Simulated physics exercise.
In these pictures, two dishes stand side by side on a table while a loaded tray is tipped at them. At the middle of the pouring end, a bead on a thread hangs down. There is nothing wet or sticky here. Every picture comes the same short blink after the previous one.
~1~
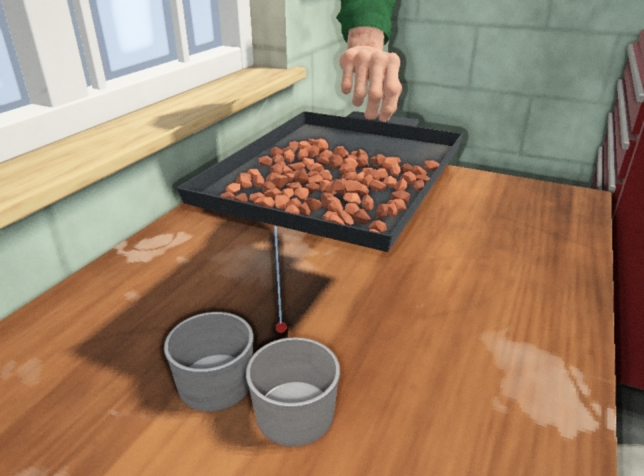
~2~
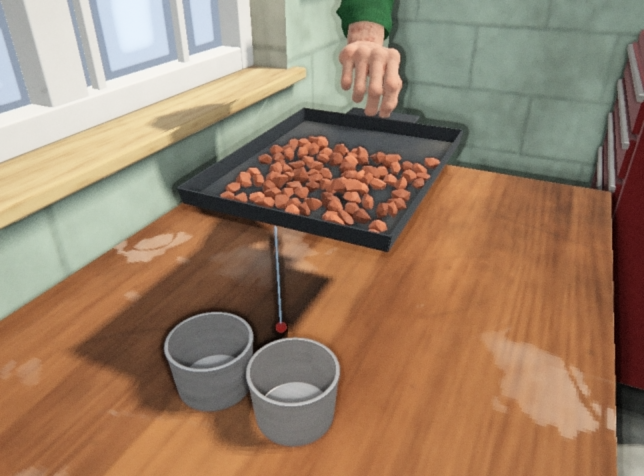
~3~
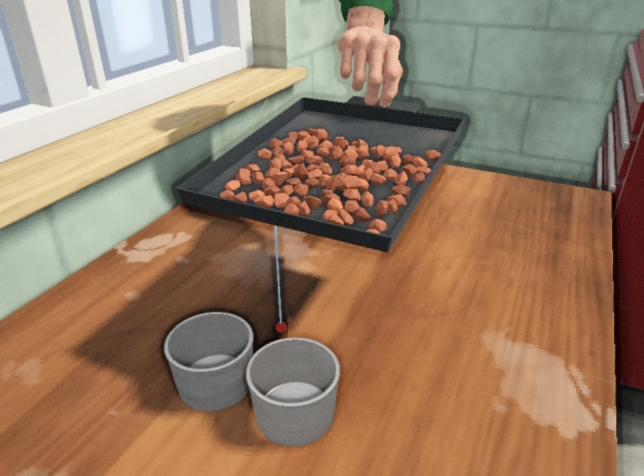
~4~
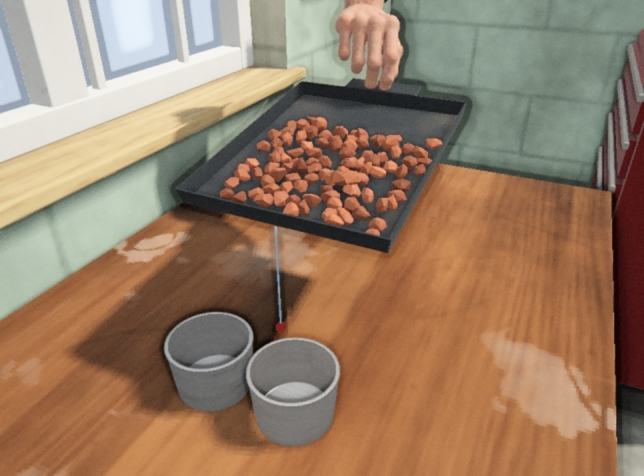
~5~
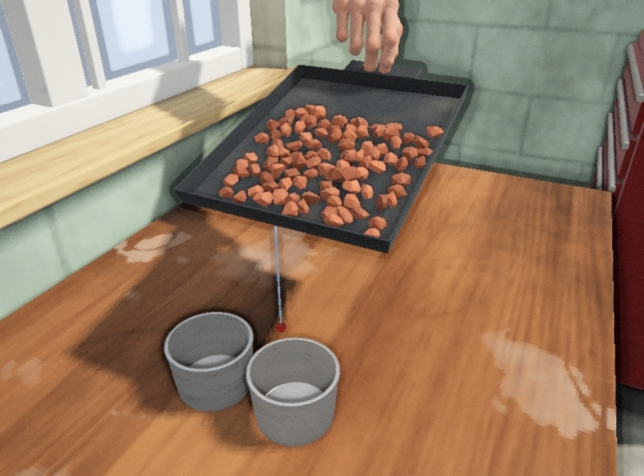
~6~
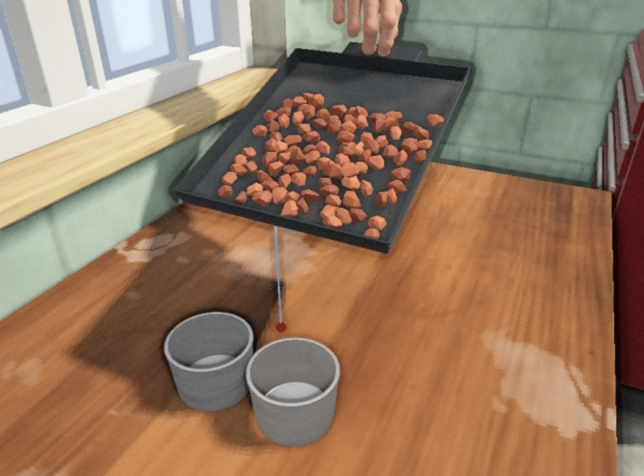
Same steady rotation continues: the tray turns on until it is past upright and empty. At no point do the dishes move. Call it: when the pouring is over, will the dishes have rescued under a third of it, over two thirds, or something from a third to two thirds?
I'd call it something from a third to two thirds rescued.
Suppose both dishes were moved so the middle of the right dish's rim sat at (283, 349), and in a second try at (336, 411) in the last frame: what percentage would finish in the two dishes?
Around 10 and then 70 per cent.
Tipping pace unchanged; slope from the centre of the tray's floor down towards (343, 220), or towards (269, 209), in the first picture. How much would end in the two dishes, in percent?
Case one 20 %; case two 60 %.
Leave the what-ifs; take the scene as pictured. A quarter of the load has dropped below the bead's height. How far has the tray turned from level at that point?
Angle: Close to 95°.
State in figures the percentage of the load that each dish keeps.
I'd say the left dish holds some 20 % and the right dish some 30 %.
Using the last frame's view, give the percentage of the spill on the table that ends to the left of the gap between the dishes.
Roughly 60 in a hundred.
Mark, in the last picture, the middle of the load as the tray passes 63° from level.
Load centre: Approx. (290, 171).
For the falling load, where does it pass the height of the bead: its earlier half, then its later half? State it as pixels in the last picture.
The opening part goes through (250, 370); what follows goes through (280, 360).
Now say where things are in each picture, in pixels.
Corners of the pouring end at (182, 187) and (389, 234), level; middle of the load at (327, 175), bits of crushed brick; left dish at (186, 385); right dish at (272, 420); bead on its thread at (281, 327), in the first frame.
Corners of the pouring end at (182, 187) and (389, 234), level; middle of the load at (327, 173), in the second frame.
Corners of the pouring end at (181, 187) and (388, 235), tipped barely, level across its low end; middle of the load at (326, 168), in the third frame.
Corners of the pouring end at (180, 187) and (388, 236), tipped a little, level across its low end; middle of the load at (326, 161), in the fourth frame.
Corners of the pouring end at (179, 188) and (387, 238), tipped a little, level across its low end; middle of the load at (325, 154), in the fifth frame.
Corners of the pouring end at (178, 188) and (387, 240), tipped clearly, level across its low end; middle of the load at (324, 147); left dish at (186, 385); right dish at (272, 420), in the sixth frame.
Soon after the last picture, tray tipped steeply; all on the tray.
A little later, tray tipped past a quarter turn; about a quarter on the tray; a small part in the right dish; a small part in the left dish; about a quarter outside both; about a third in the air.
Later still, tray tipped past a quarter turn; about a third in the right dish; about a quarter in the left dish; about half outside both.
At rest, tray tipped past a quarter turn; about a third in the right dish; about a quarter in the left dish; about half outside both.
